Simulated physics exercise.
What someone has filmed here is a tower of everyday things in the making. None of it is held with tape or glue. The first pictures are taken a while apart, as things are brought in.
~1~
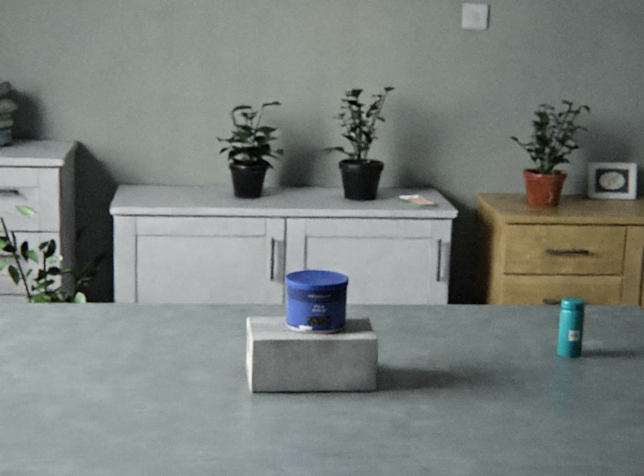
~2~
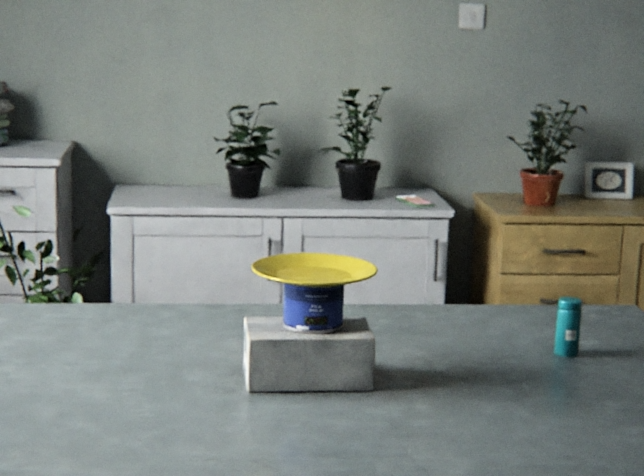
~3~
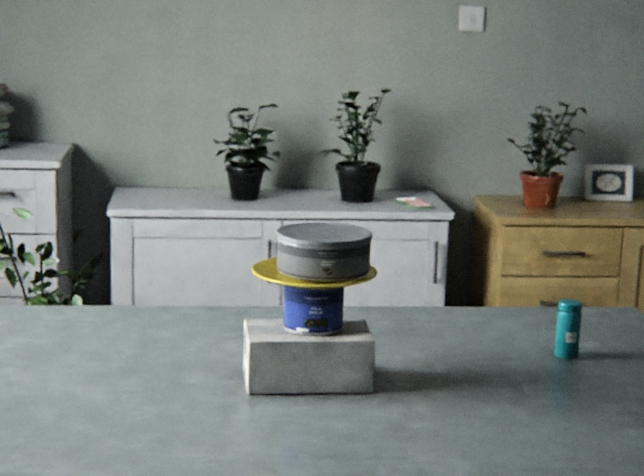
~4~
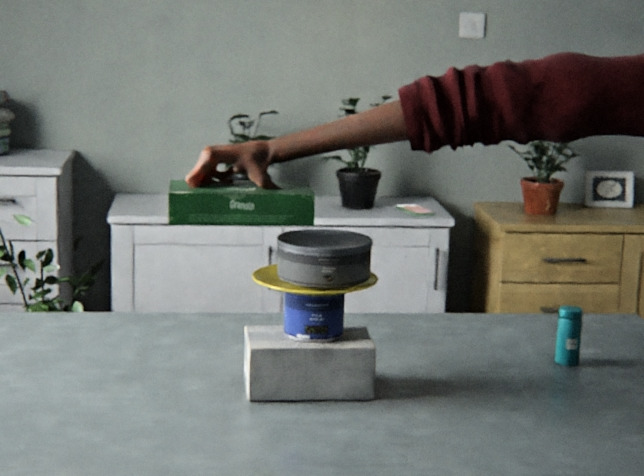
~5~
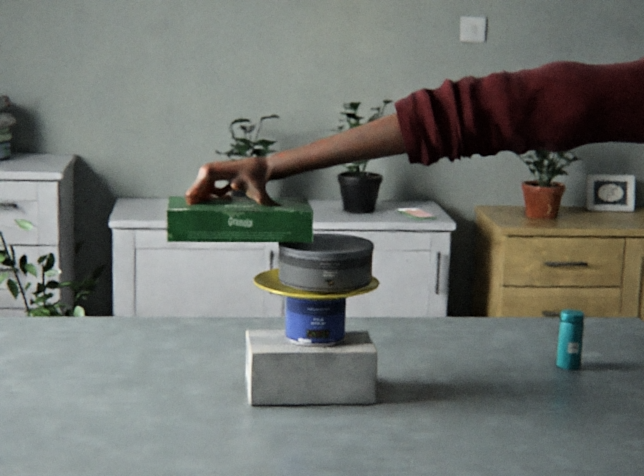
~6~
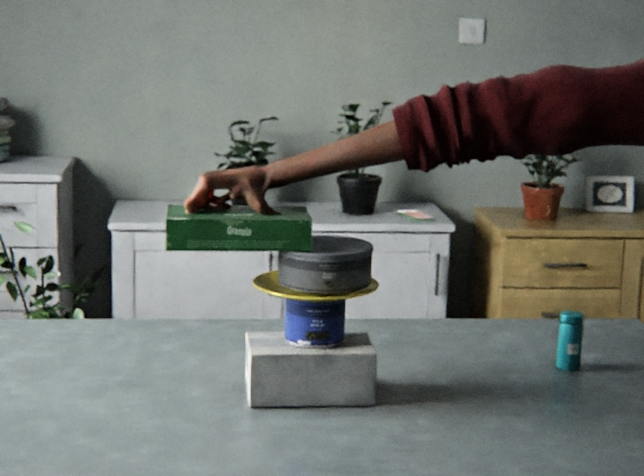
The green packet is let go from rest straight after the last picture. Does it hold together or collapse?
I expect the pile not to stay intact.
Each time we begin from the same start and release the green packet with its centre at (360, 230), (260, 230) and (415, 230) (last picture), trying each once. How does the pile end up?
The pile remains standing the first time, collapses the second time and collapses the third time.
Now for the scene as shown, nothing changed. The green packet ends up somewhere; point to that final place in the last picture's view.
About (130, 387).
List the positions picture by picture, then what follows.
In the first picture, the last thing is not in view yet; turquoise shaker (571, 327).
In the second picture, the last thing is not in view yet; yellow plate (314, 273).
In the third picture, the last thing is not in view yet; white box (308, 355).
In the fourth picture, on its way; green packet (241, 203); blue tub (314, 310).
In the fifth picture, on its way; green packet (239, 219); grey tub (326, 261).
In the sixth picture, set down, still held; green packet (238, 227); turquoise shaker (570, 341).
Then, 0.30 s after the last picture, green packet now fallen.
Then, 0.50 s after the last picture, things are still on the move.
At rest, fallen, green packet; the other 5 in place. Seen from the same camera at the end, green packet near (130, 388). The pile comes apart.
